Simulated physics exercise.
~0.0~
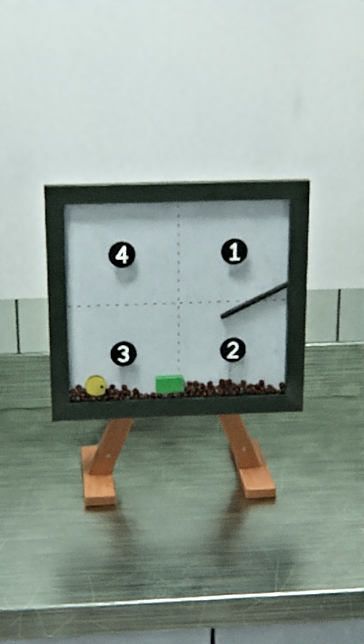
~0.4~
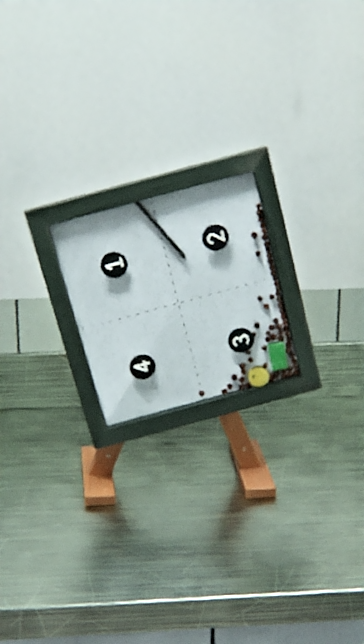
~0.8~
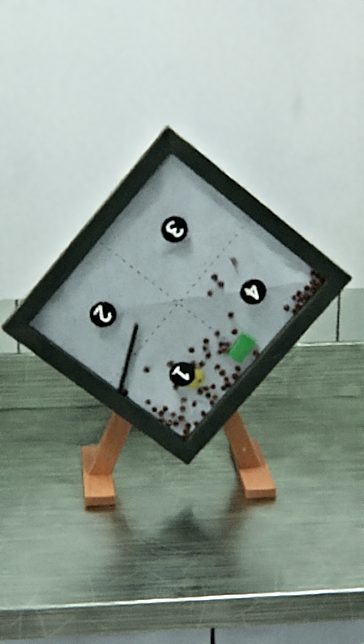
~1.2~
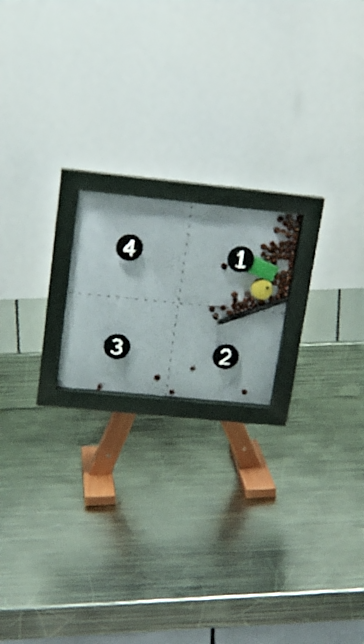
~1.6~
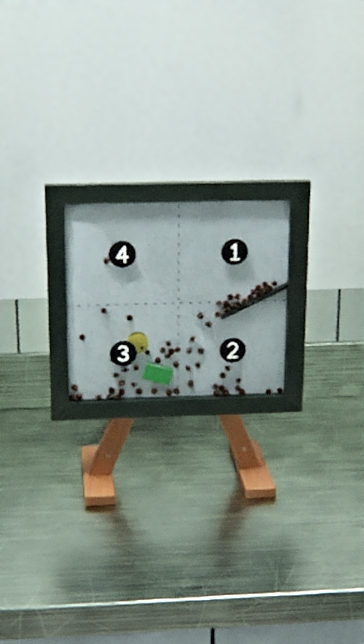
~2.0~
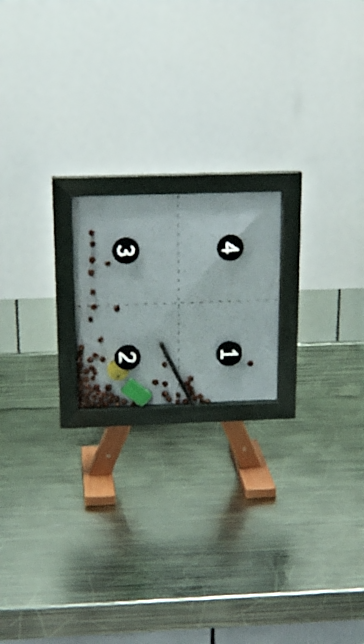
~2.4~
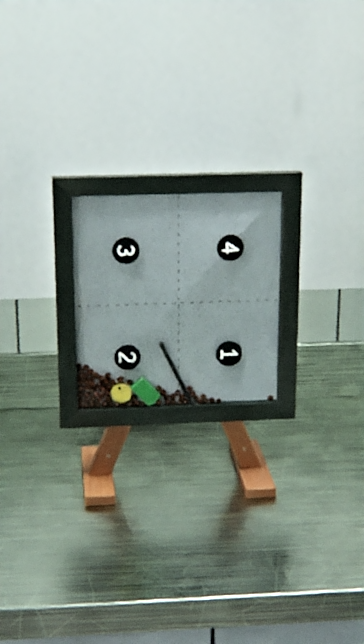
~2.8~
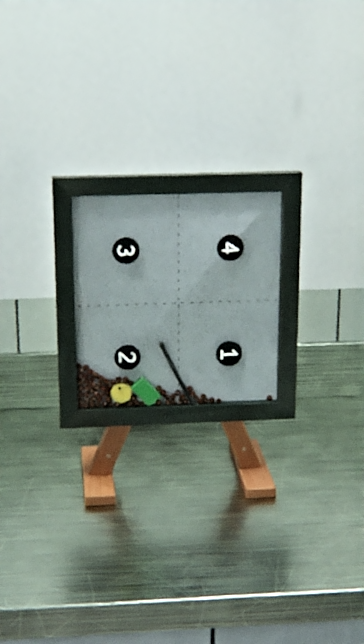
The clip opens with a square, dark-framed case upright on wooden feet, with dark beads, a yellow disc and a green block along its floor. The case turns anticlockwise, and the beads slide and tumble around its edges with the disc and block. As it nears a full turn, many beads gather above a slanted dark bar, then some remain on it while others scatter below. After coming upright, the case swings a quarter turn back clockwise. It ends still, most beads heaped in quarter two beside the disc and block, a smaller share in quarter one.
